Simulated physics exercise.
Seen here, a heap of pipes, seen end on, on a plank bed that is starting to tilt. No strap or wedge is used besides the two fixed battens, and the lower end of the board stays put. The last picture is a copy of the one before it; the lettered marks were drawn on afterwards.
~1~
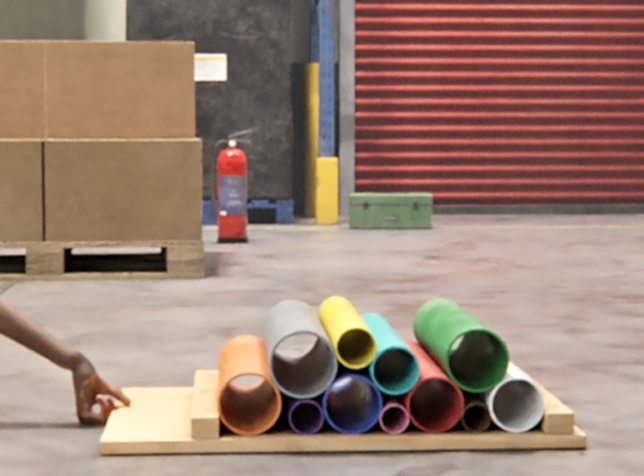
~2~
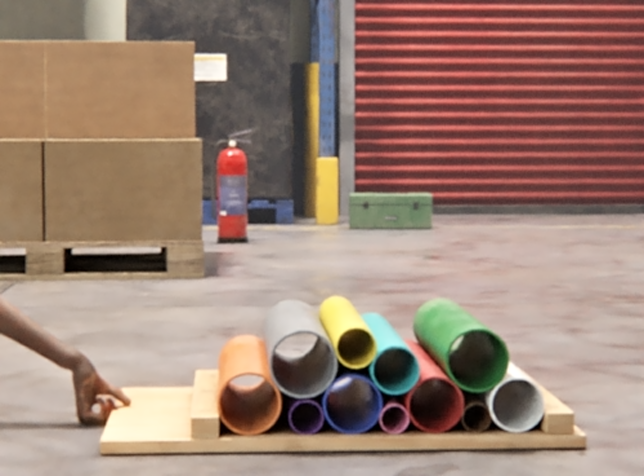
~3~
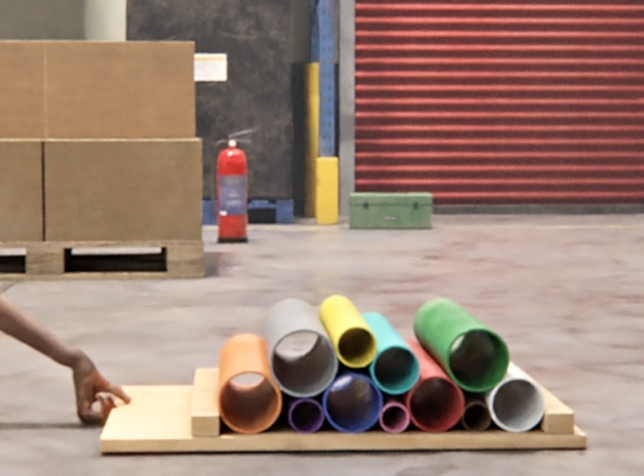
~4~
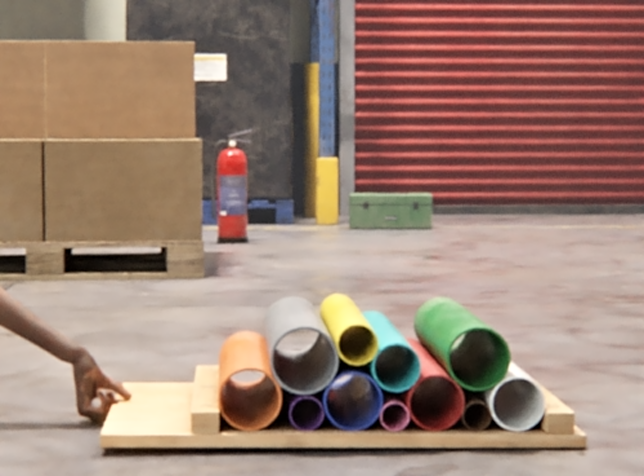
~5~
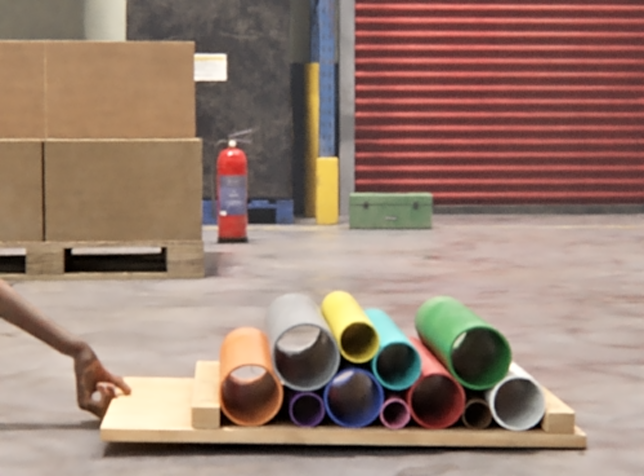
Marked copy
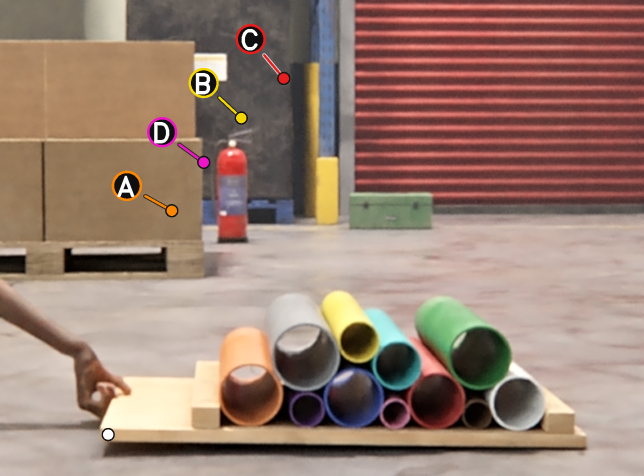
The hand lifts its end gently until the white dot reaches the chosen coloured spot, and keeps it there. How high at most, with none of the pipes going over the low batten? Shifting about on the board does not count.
The last mark within the limit is D.
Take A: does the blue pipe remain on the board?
Yes, with A.
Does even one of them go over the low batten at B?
Yes, at B.
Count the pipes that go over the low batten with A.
The count is none.
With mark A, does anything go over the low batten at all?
At A: No.
On the marked copy, A at (172, 211); B at (241, 118); C at (284, 79); D at (204, 162); the white dot at (108, 435).
With D. Early on, board at 20°.
Further on, board at 36°.
At the end, board at 36°, none over the low batten.
As for the rest, A none over the low batten; B three over the low batten (turquoise, green, grey); C four over the low batten (turquoise, green, grey, yellow).
